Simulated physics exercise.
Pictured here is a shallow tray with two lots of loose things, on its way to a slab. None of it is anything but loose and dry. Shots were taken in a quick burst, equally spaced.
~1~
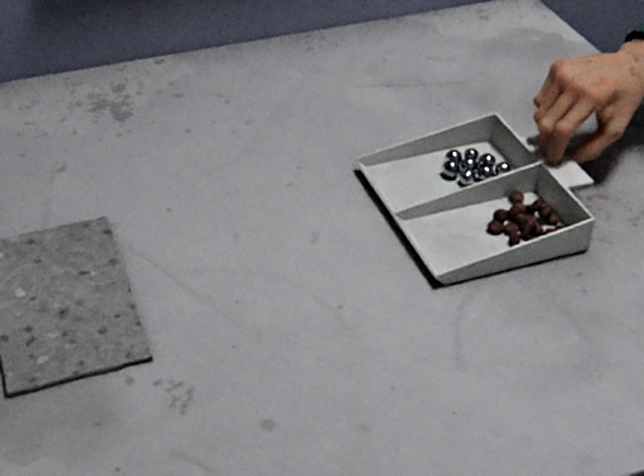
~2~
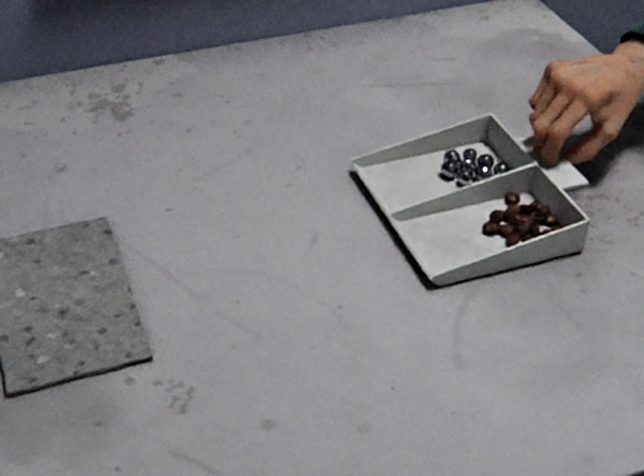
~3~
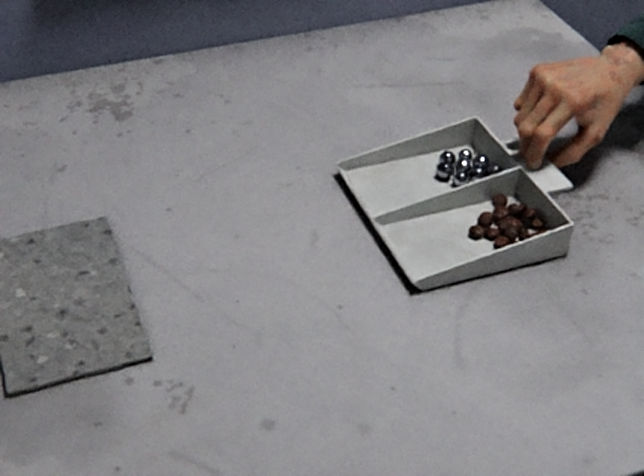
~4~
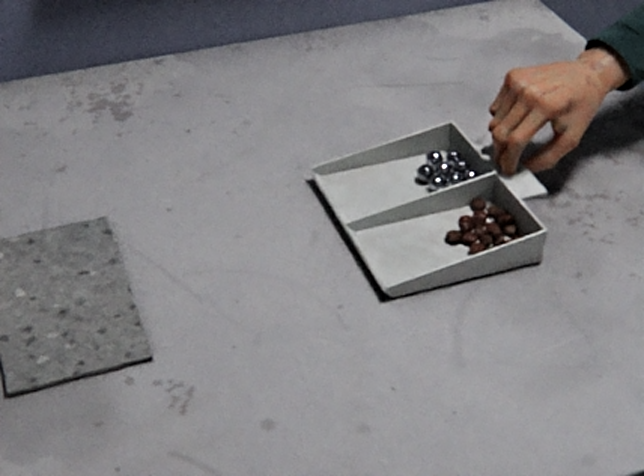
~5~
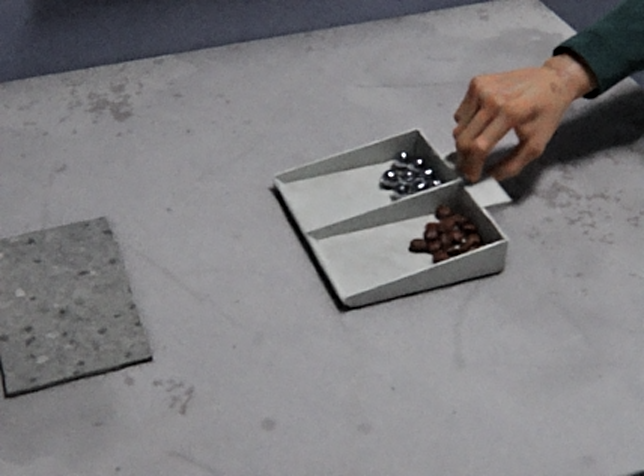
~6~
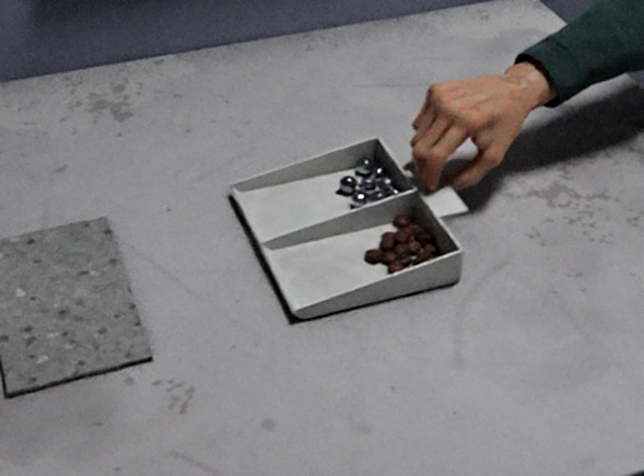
On a grey tabletop, a hand slides a divided tray of shiny balls and brown pieces leftward, a speckled slab lying still.
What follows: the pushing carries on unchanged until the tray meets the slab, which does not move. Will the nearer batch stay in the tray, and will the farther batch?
The nearer batch does; the farther batch does not, some goes over.
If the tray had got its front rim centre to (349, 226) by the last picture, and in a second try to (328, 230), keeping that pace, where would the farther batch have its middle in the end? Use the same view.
The middle settles at (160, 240) the first time and at (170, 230) the second time.
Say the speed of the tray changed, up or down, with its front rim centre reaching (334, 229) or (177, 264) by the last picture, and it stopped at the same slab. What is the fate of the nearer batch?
It is fully retained the first time and does not all stay in the second time.
Then, 0.08 s after the last picture, tray still sliding, front rim near (195, 260); nearer batch all inside; farther batch all inside.
Then, 0.26 s after the last picture, tray stopped at the slab; nearer batch all inside, moved towards the front rim; farther batch all inside, moved towards the front rim.
Then, 0.47 s after the last picture, tray stopped at the slab; nearer batch all inside, moved towards the front rim; farther batch about two thirds out of the tray.
By the end, tray stopped at the slab; nearer batch all inside, moved towards the front rim; farther batch about two thirds out of the tray.
